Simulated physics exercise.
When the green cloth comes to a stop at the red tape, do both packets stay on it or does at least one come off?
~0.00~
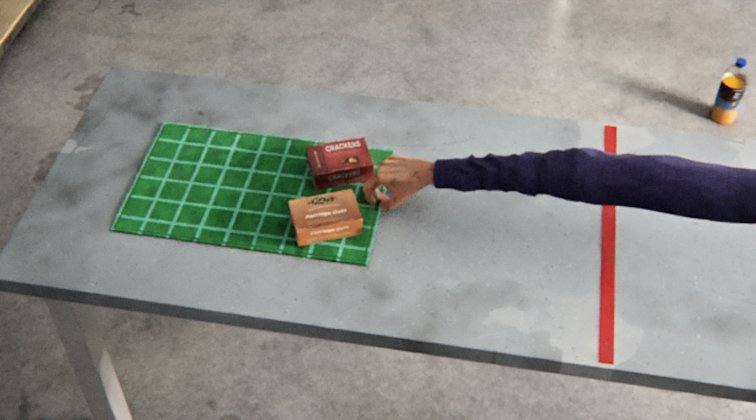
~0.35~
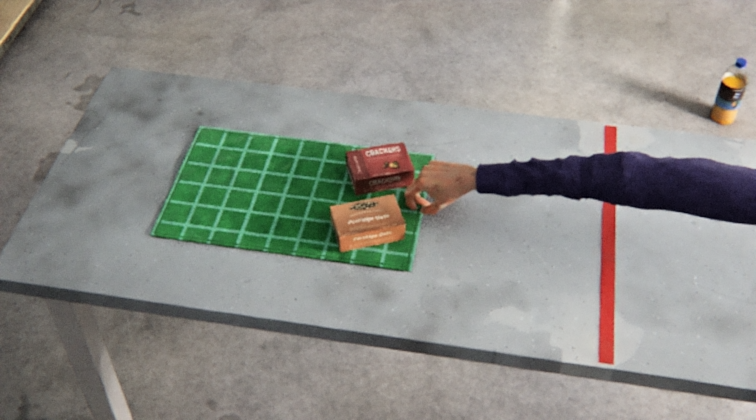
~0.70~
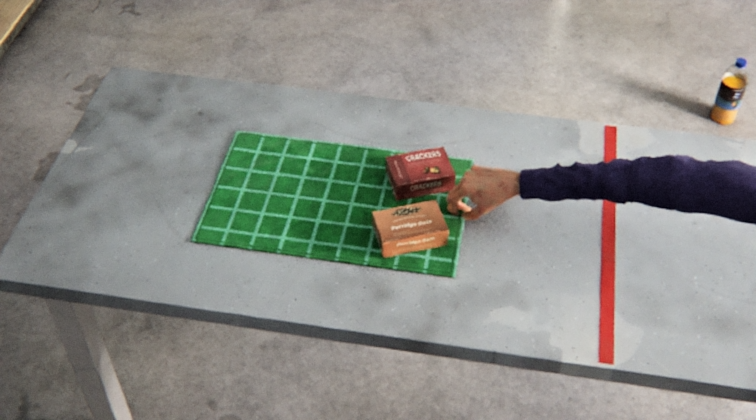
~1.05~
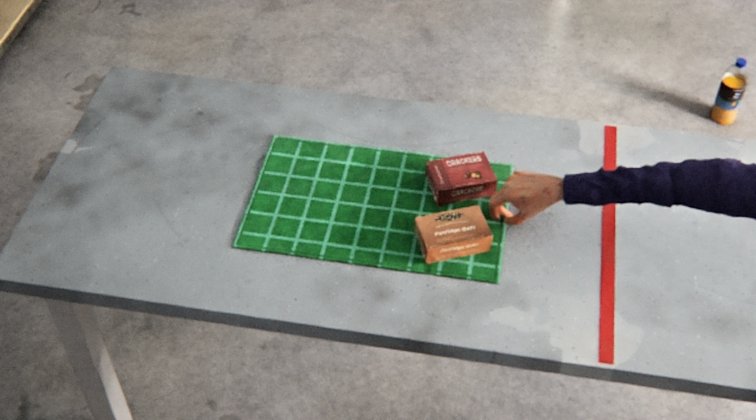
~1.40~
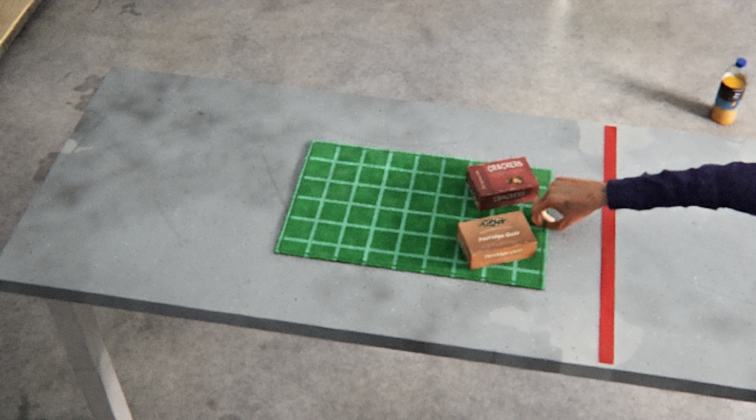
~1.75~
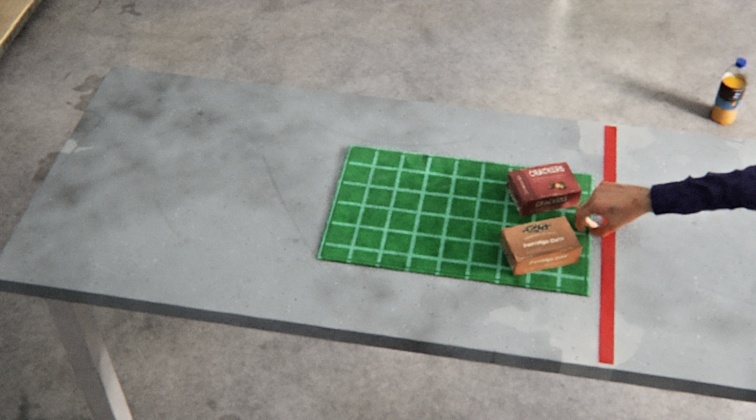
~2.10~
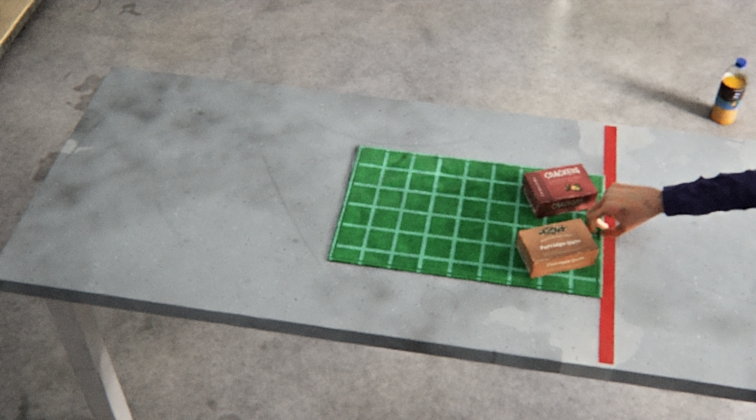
Both stay on. The red packet and the orange packet are still resting on the green cloth when its edge is at the red tape.
